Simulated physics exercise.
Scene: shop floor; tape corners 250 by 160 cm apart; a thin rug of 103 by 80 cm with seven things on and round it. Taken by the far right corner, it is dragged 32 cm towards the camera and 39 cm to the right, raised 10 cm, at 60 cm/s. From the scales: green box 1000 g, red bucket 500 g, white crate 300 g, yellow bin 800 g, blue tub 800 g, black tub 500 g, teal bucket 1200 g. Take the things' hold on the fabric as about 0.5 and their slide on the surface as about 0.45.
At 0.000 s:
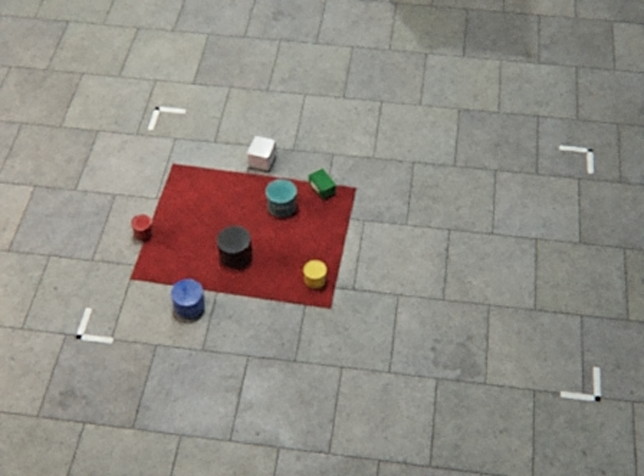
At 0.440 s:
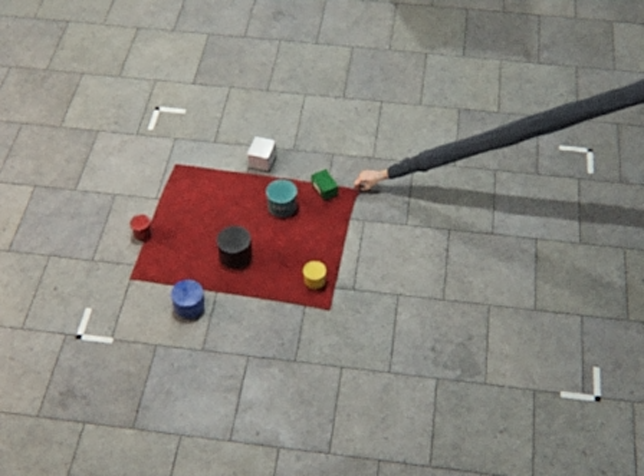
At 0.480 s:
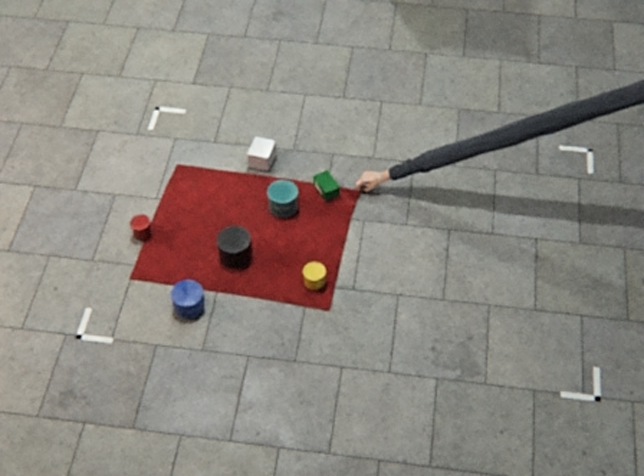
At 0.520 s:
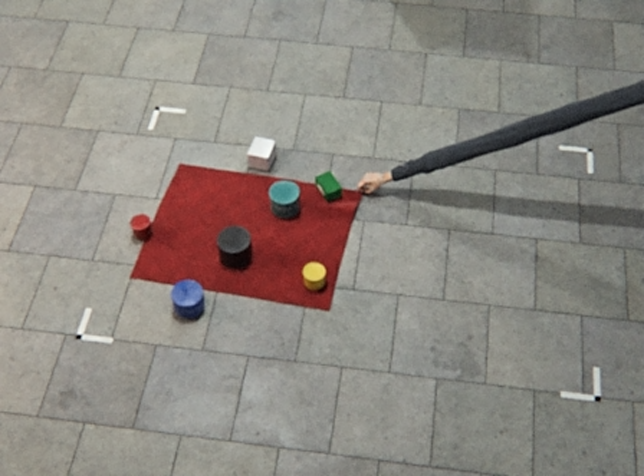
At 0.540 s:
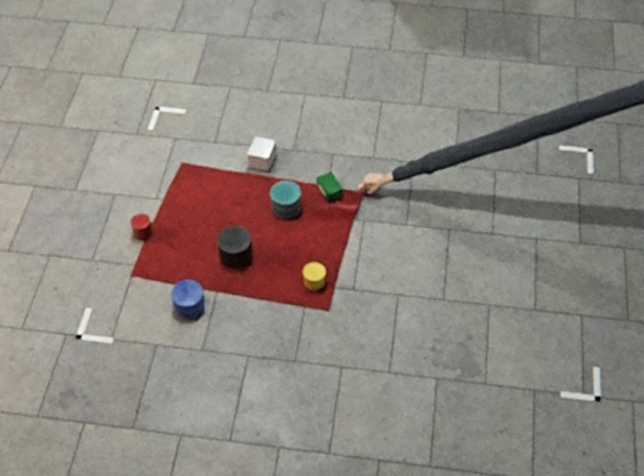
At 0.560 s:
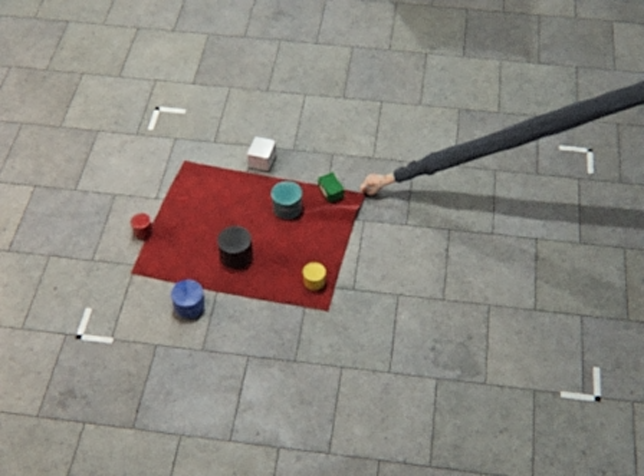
A red rug on grey paving shifted slightly to the right after a hand reached in and pulled its far right corner, and the green box and teal bucket on it moved slightly too.
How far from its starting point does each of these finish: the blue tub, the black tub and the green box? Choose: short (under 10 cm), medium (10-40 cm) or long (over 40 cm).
My call: Blue tub short, black tub medium, green box long.
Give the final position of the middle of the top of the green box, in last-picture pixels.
The top finishes roughly at pixel (415, 259) of the last view.
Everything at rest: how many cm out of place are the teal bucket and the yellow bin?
Teal bucket 45 cm, yellow bin 8 cm, roughly.
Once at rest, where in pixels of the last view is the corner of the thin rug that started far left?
That corner settles near pixel (274, 159) in the last view.
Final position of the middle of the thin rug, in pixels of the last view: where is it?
Near (308, 234).
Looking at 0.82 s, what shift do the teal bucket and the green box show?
Shifts - teal bucket: Around 15 cm; green box: Around 20 cm.
After 0.8 s, middle of the thin rug at (264, 233); green box 20 cm off its start, black tub 5 cm off its start, teal bucket 14 cm off its start.
After 1.1 s, middle of the thin rug at (279, 233); green box lifted 9 cm, black tub 12 cm off its start, teal bucket 25 cm off its start.
After 1.3 s, middle of the thin rug at (303, 233); green box lifted 5 cm, black tub 22 cm off its start at (277, 232), teal bucket 39 cm off its start at (350, 212).
After 1.6 s, middle of the thin rug at (308, 234); green box on its side, 69 cm off its start, black tub 26 cm off its start, teal bucket 44 cm off its start.
After 2.2 s, middle of the thin rug at (308, 234); green box on its side, 69 cm off its start at (415, 259), black tub 26 cm off its start at (284, 231), blue tub 0 cm off its start at (187, 293), teal bucket 44 cm off its start at (360, 212).
